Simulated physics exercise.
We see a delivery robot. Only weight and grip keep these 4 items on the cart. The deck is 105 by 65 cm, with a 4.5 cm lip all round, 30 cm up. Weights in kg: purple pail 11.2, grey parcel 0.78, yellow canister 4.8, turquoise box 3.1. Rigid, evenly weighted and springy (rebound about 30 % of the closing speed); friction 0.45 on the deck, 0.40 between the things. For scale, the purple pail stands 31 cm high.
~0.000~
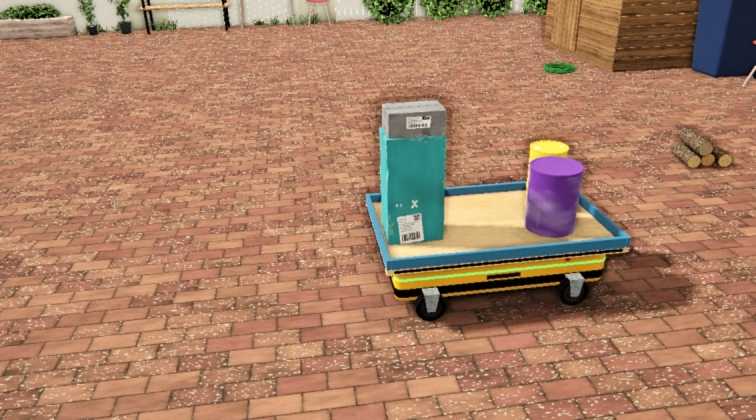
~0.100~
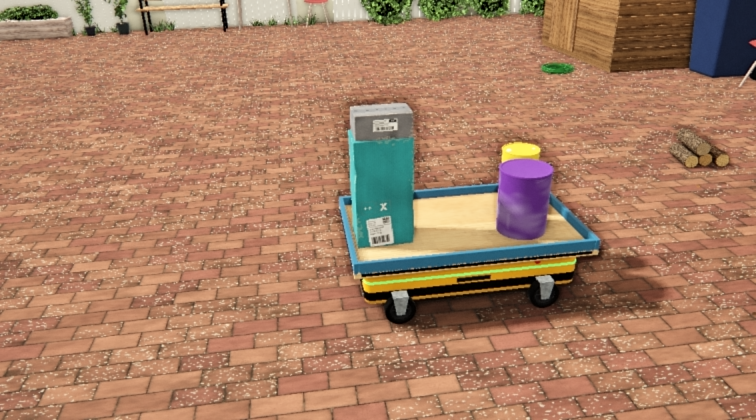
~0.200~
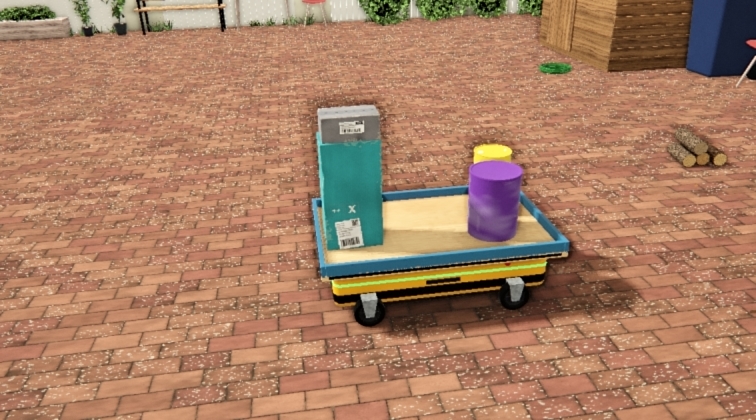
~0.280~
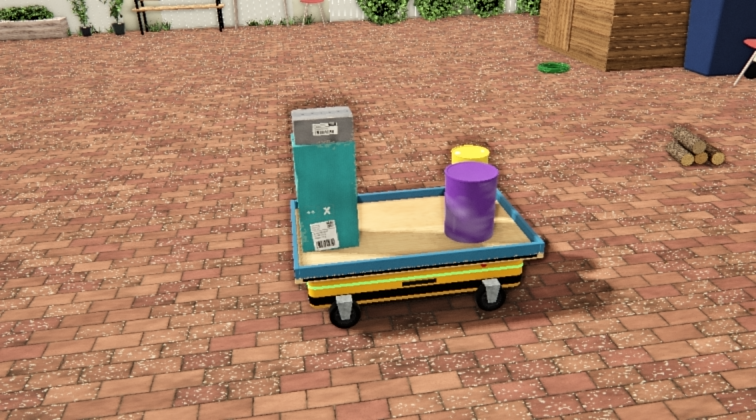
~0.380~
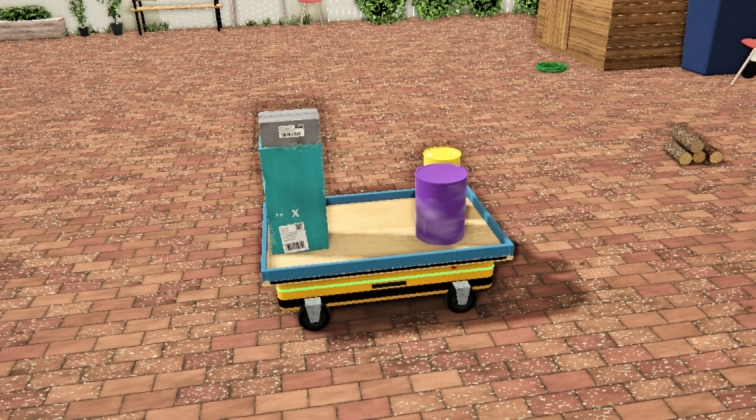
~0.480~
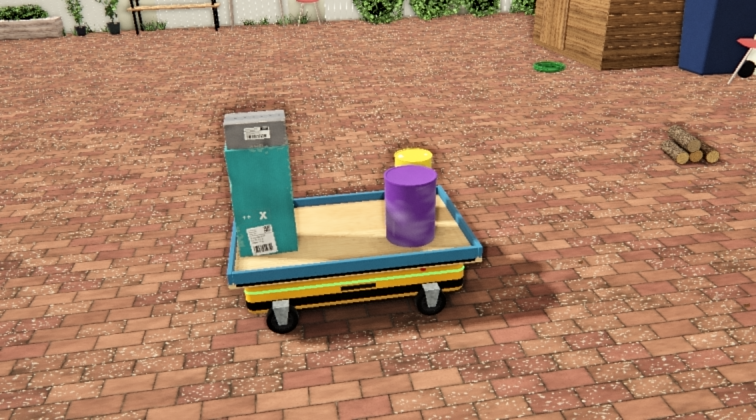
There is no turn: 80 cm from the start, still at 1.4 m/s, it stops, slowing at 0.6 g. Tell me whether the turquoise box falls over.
The turquoise box keeps standing.
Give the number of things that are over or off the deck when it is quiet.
0 of them.
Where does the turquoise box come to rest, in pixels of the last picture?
At about (194, 202).
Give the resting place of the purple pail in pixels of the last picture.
At about (335, 213).
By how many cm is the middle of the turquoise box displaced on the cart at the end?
Some 0 cm.
By 0.68 s, cart 92 cm along.
By 0.88 s, cart 97 cm along, stopped; turquoise box tilted 9° near (183, 199); grey parcel tilted 9°; yellow canister 6 cm from its spot.
By 0.98 s, cart 97 cm along, stopped; turquoise box tilted 11° near (181, 199); grey parcel tilted 11°; yellow canister 6 cm from its spot.
By 1.38 s, cart 97 cm along, stopped; grey parcel 9 cm from its spot; purple pail 6 cm from its spot; yellow canister 6 cm from its spot.
When it is over (2.0 s), all 4 within 10 cm of the start. In the last view, turquoise box near (194, 202).
